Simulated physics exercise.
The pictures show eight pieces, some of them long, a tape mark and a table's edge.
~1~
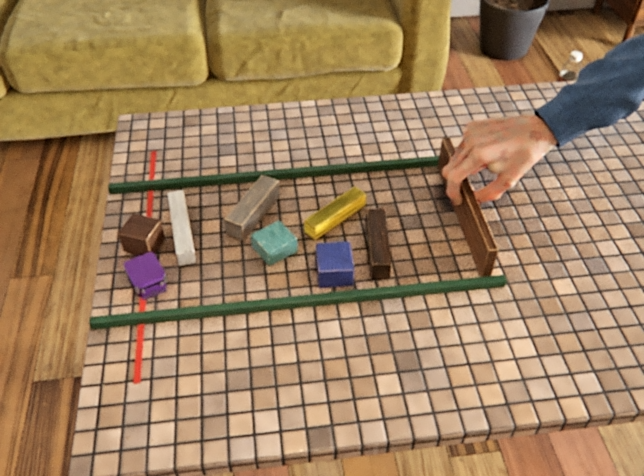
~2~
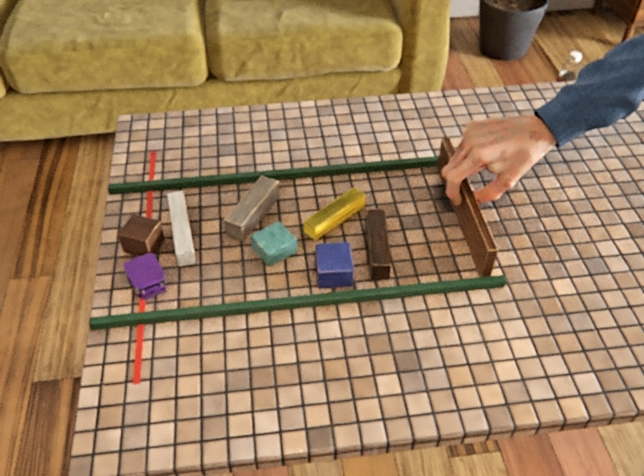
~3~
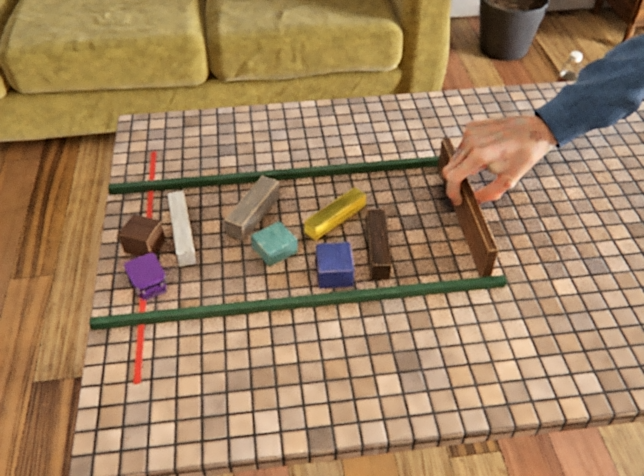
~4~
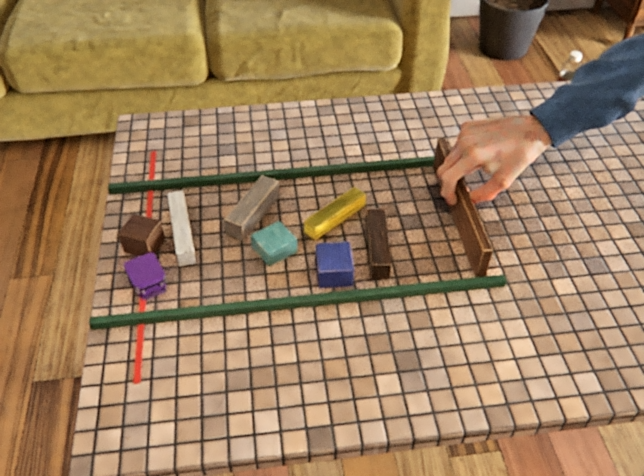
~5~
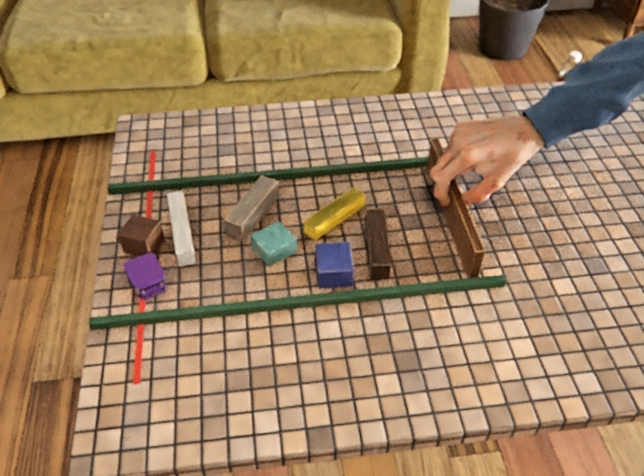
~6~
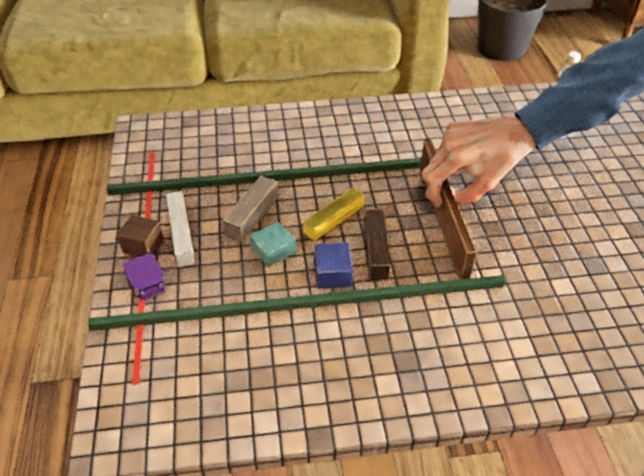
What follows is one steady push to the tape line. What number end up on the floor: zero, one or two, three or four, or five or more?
The number that fall off is three or four.
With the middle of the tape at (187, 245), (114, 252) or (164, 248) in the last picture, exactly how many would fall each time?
It would be 1, 7 and 2.
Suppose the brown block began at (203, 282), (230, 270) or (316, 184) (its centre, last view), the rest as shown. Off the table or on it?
In that order, it comes down; tumbles off; stays on.
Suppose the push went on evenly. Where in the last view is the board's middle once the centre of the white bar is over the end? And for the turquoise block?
For the white bar at (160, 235), for the turquoise block at (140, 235).
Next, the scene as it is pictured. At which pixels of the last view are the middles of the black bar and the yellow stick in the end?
Near (132, 269) and (126, 225).
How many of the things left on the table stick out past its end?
Overhanging: 3.
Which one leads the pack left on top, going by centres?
The turquoise block.
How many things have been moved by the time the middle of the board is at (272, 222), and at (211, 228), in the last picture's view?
At the one place 5, at the other 8.
Soon after, none off yet; brown block at rest near (141, 237); purple case at rest near (145, 278); white bar at rest near (180, 228).
Then, none off yet; brown block moved about its own width near (99, 239); purple case moved about its own width near (113, 281); white bar moved a little near (129, 229).
At rest, the number that fall off is three or four; fallen, white bar, purple case and brown block.
